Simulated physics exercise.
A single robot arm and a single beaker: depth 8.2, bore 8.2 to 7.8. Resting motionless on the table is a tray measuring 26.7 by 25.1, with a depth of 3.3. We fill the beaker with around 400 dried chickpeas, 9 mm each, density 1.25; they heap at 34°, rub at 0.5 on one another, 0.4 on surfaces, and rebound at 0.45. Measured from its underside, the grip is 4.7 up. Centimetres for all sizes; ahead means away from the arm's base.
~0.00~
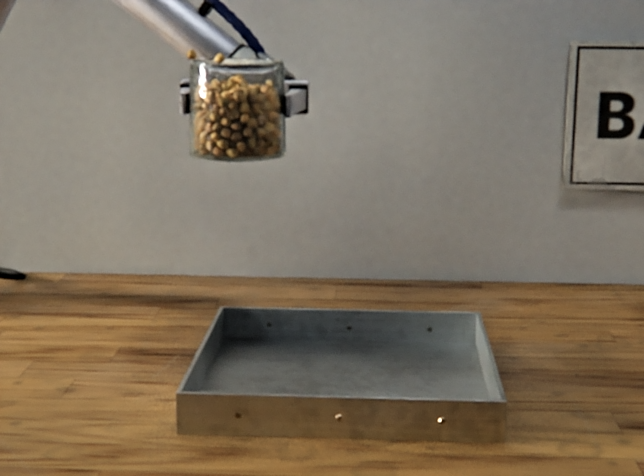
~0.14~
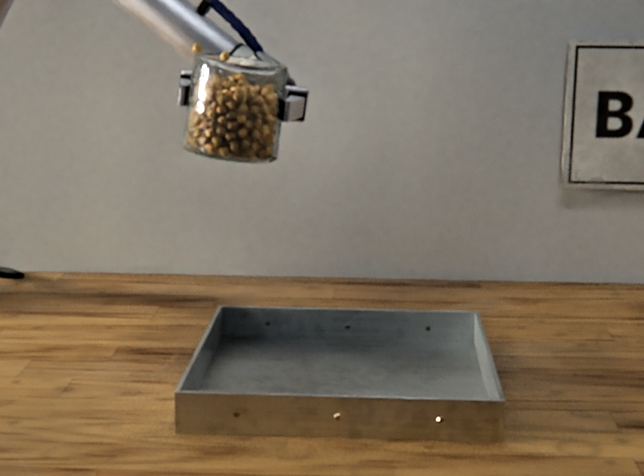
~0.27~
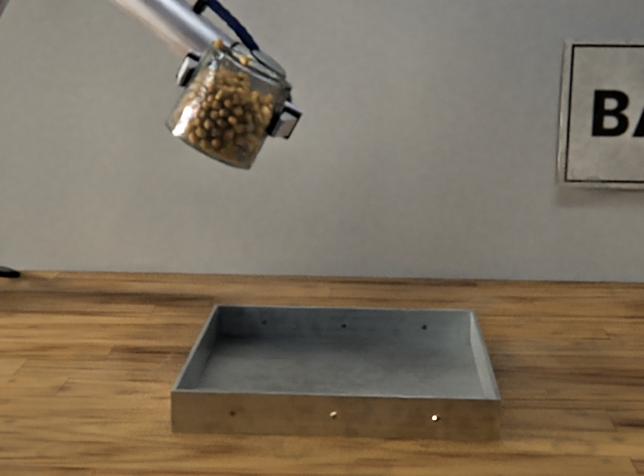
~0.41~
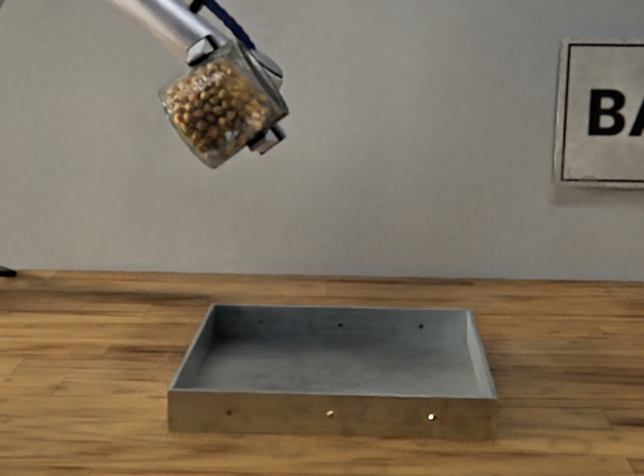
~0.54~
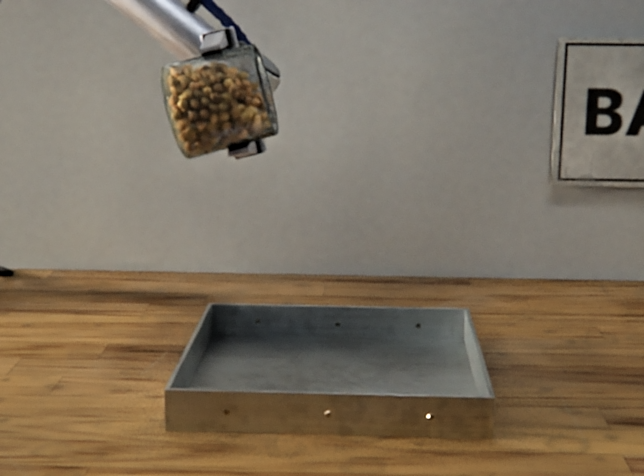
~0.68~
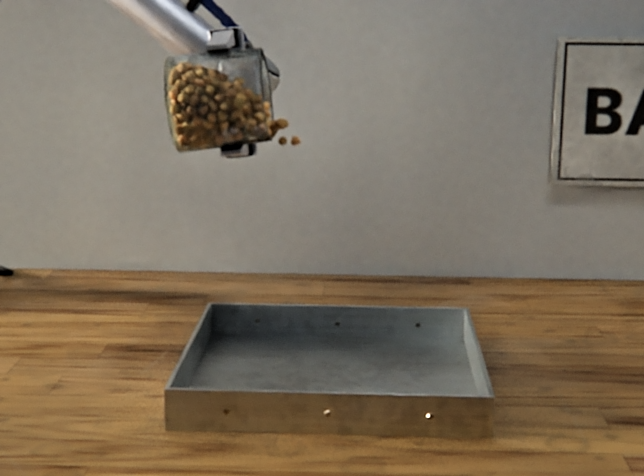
Robot arm tilting a clear beaker of dried chickpeas onto its side above a grey tray, a few chickpeas leaving the mouth.
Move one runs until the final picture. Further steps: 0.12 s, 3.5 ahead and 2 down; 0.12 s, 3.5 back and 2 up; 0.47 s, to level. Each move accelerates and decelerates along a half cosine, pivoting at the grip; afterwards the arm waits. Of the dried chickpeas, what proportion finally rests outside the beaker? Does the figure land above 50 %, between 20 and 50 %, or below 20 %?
The figure lands between 20 and 50 %.
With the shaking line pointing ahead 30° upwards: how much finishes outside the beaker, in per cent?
Roughly 60 percent of it.
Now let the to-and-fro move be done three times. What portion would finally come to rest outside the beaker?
It would come to around 60 %.
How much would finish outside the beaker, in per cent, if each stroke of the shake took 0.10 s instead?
In that case about 40 in a hundred.
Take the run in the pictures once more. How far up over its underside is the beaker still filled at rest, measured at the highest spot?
I'd put it at close to 5.5 centimetres.
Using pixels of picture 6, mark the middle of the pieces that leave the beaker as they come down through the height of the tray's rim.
(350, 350).
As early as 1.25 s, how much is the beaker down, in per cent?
Around 30 % has gone out so far.
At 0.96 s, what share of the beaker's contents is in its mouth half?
Share in the mouth half: About 45 %.
After 0.96 s, tilted 81° forward, highest piece 27 above the table; 298 in the beaker, 16 in the tray, 91 in flight or on a rim.
After 1.25 s, tilted 17° forward, highest piece 29 above the table; 276 in the beaker, 123 in the tray, 1 on the table or floor, 5 in flight or on a rim.
After 1.59 s, level, highest piece 27 above the table; 276 in the beaker, 128 in the tray, 1 on the table or floor.
After 2.64 s, level, highest piece 27 above the table; 276 in the beaker, 128 in the tray, 1 on the table or floor.
In the end, 276 in the beaker, 128 in the tray, 1 on the table or floor. That is 32 % outside the beaker.
